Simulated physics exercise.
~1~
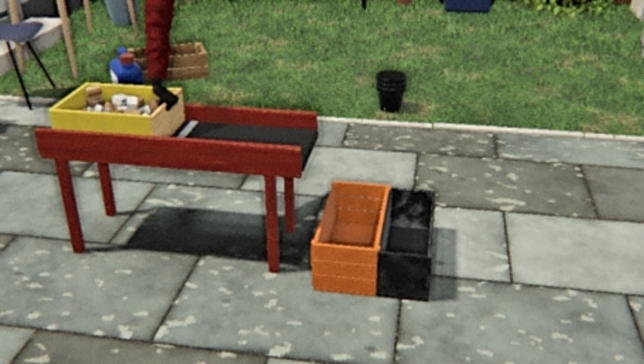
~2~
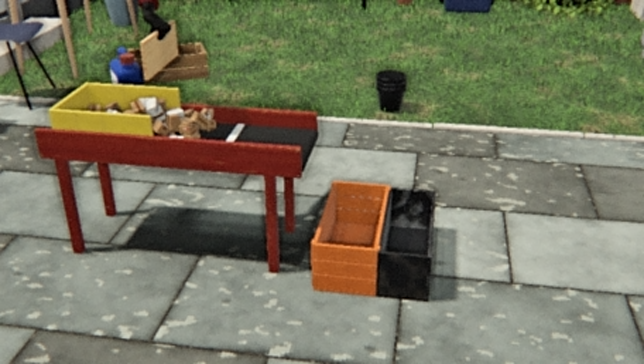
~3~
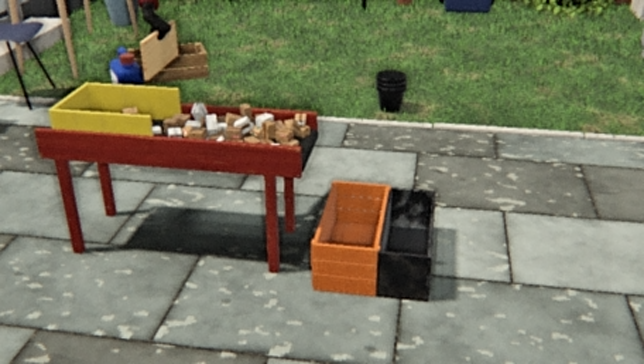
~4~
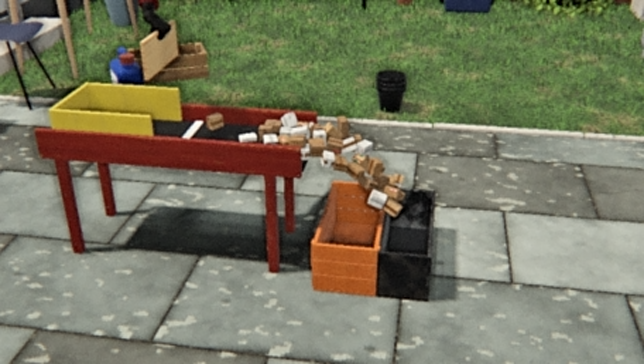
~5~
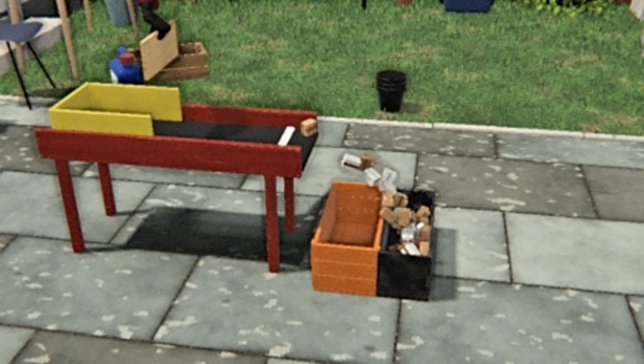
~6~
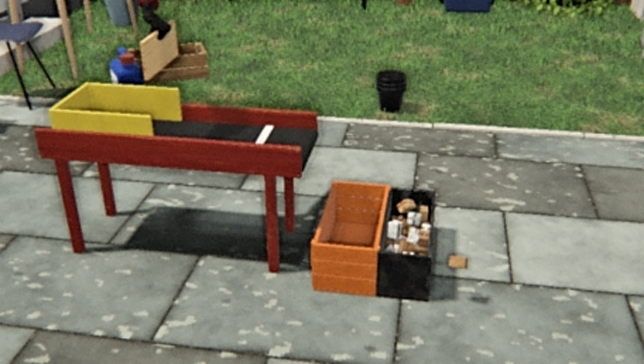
At the start, a yellow pen full of little brown and white parcels sits at the left end of a red-framed conveyor on a patio, with an orange box and a black tub on the paving beyond its right end. The gate lifts up and the parcels ride out to the right on the dark belt. They spread along it in a loose line, then spill off the end in a stream that passes over the orange box. They drop into the black tub, the last few trailing behind. Finally, the tub holds nearly all of them, the orange box stays empty, and one brown parcel lies on the paving to the right.
